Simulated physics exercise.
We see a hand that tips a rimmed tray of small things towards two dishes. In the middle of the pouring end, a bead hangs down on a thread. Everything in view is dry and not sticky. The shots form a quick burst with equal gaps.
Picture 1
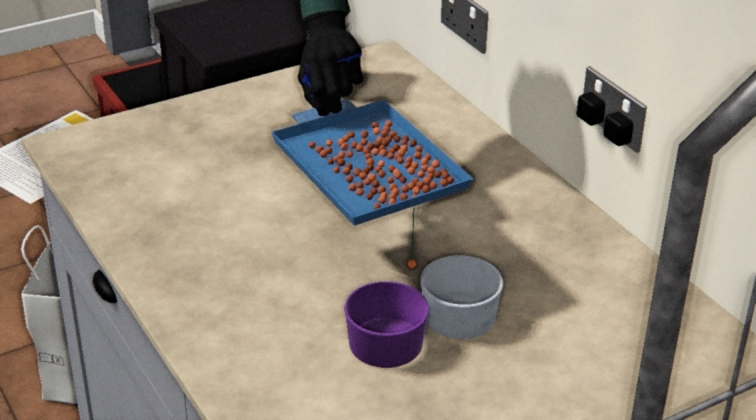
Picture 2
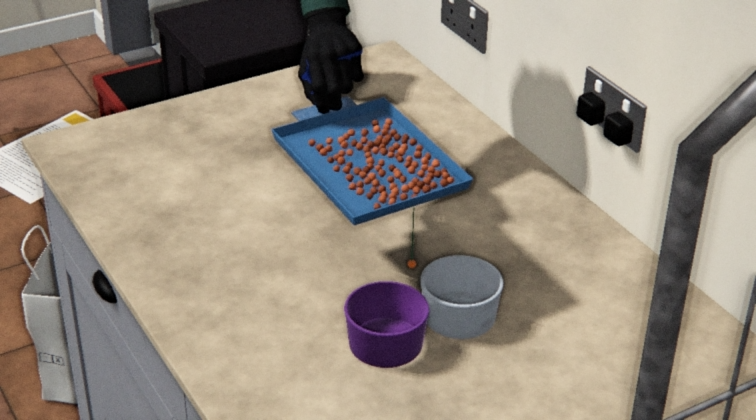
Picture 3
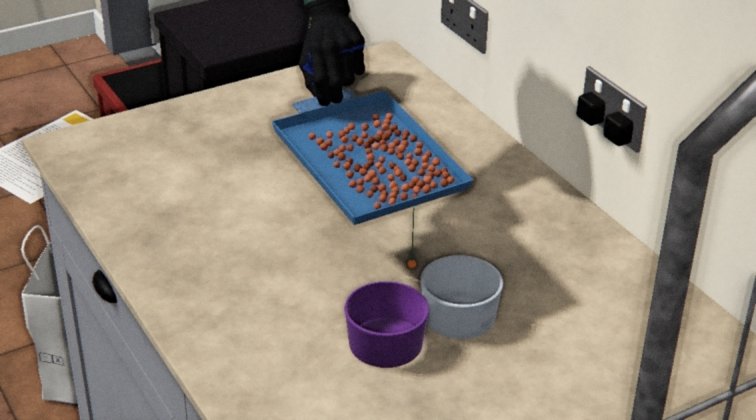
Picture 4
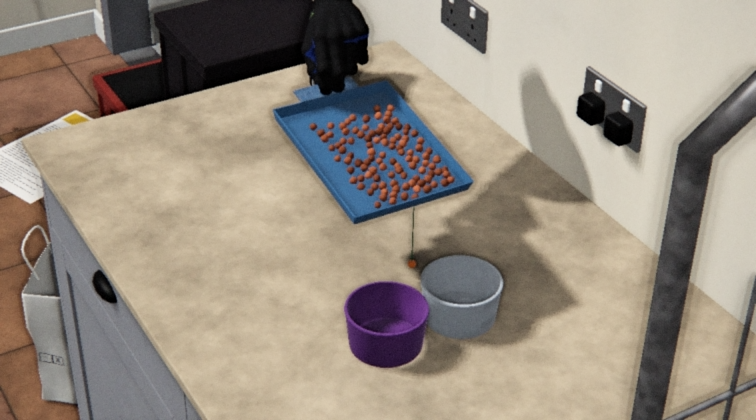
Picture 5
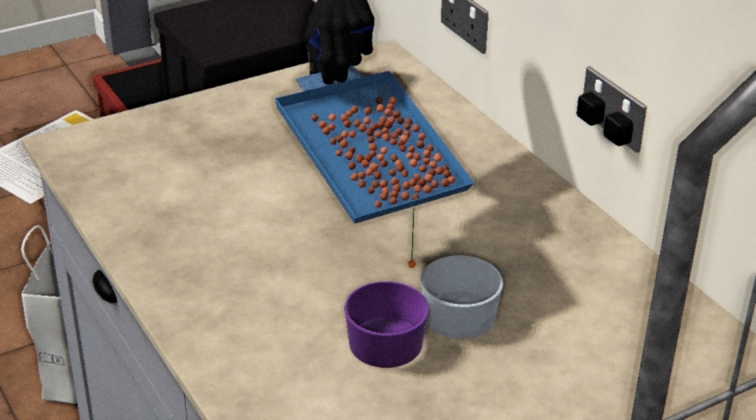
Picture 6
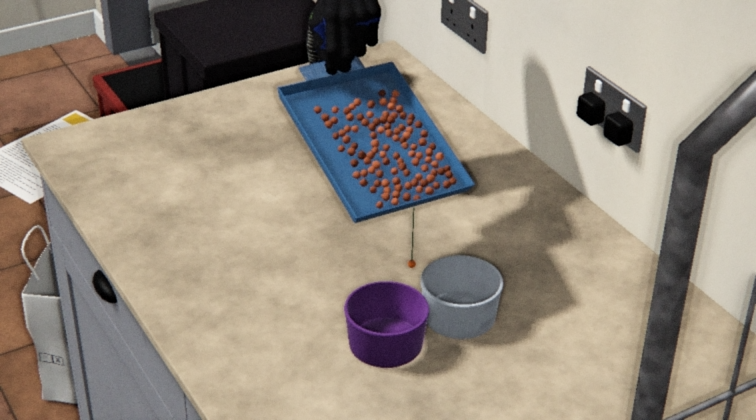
A pale stone-patterned kitchen counter beside a cream wall with sockets is seen from above at an angle, in a steady view. A black-gloved hand grips the far end of a blue rimmed tray of reddish-brown pellets, with an orange bead on a thread below its near edge and a purple dish left of a grey one. The hand slowly raises the tray's far end, tilting it towards its near right corner, while the pellets shift little.
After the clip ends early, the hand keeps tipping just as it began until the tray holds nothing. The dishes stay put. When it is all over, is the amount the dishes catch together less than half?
Looks like most of the load ends up caught, you see.
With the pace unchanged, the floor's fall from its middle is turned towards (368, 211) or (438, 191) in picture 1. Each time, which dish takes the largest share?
Place one gives the leftmost dish, place two gives the rightmost dish.
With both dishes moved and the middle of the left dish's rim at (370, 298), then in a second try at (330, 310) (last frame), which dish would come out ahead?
Well, first the one further right, then the one further right.
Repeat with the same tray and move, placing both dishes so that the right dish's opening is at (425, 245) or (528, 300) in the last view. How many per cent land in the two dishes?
The first try yields 0% and the second yields 10%.
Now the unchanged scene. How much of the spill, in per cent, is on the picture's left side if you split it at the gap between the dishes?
Around 0 per cent, give or take.
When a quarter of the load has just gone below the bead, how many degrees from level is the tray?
Angle reached: About 110°.
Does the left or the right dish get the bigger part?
The one at right wins.
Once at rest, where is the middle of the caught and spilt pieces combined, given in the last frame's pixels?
Roughly at pixel (459, 315).
Shortly afterwards, tray tipped steeply; the whole lot on the tray.
Next, tray tipped past a quarter turn; near half on the tray; only a few in the left dish; a little in the right dish; only a few outside both; near half in the air.
Some moments later, tray tipped past a quarter turn; near a quarter in the left dish; near two thirds in the right dish; a little outside both.
In the end, tray tipped past a quarter turn; near a quarter in the left dish; near two thirds in the right dish; a little outside both.
